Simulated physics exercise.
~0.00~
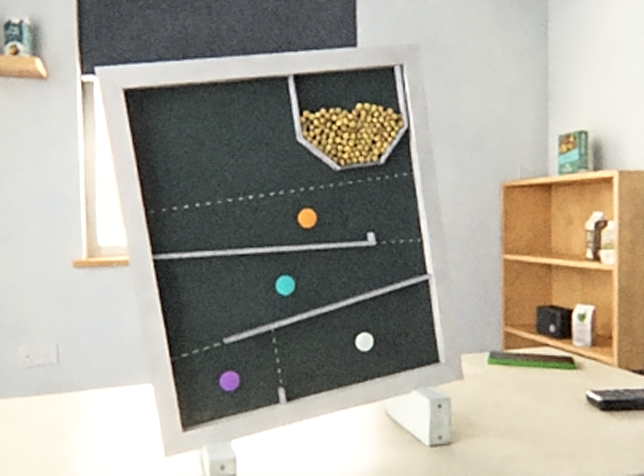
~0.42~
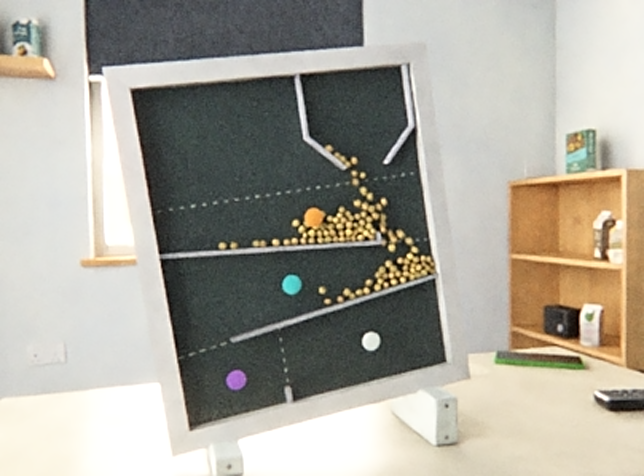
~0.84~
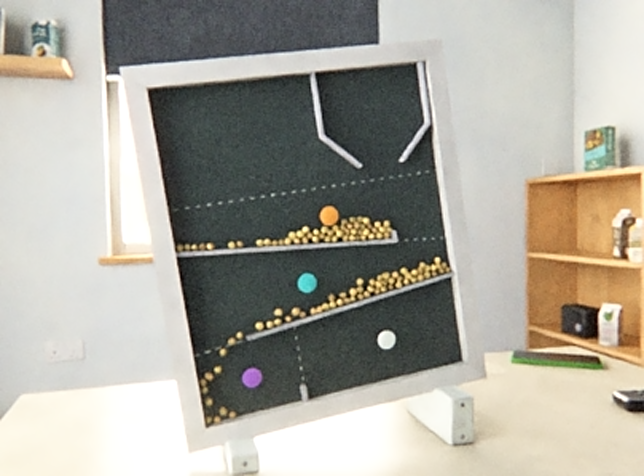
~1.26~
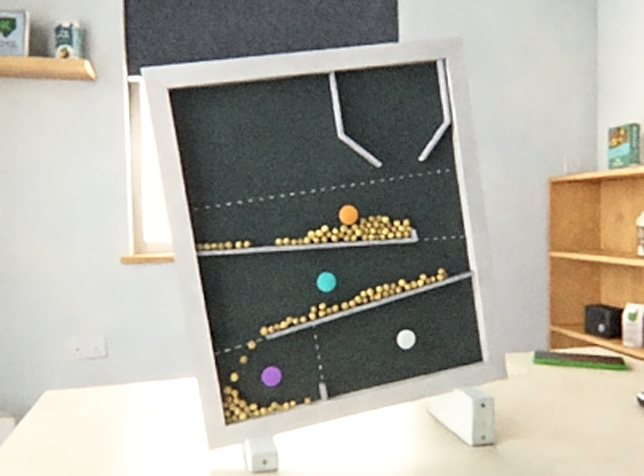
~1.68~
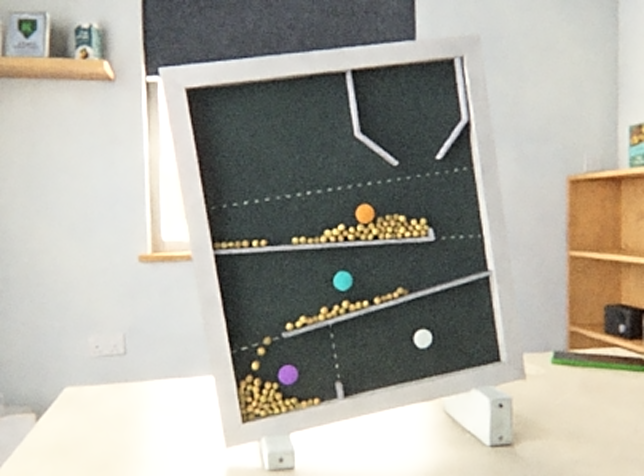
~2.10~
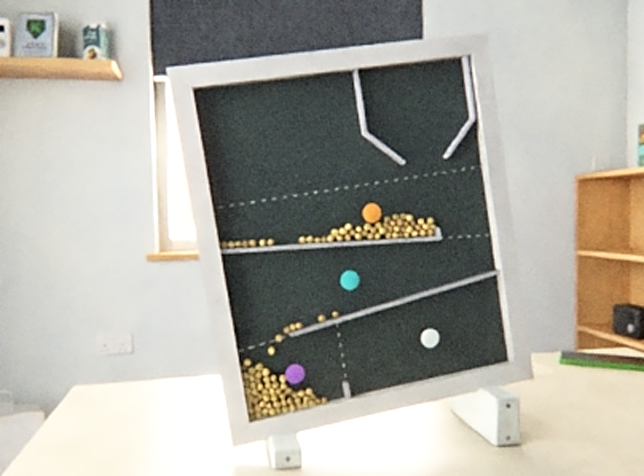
In a bright room, beads pour from a hopper onto ledges and pile lower left.
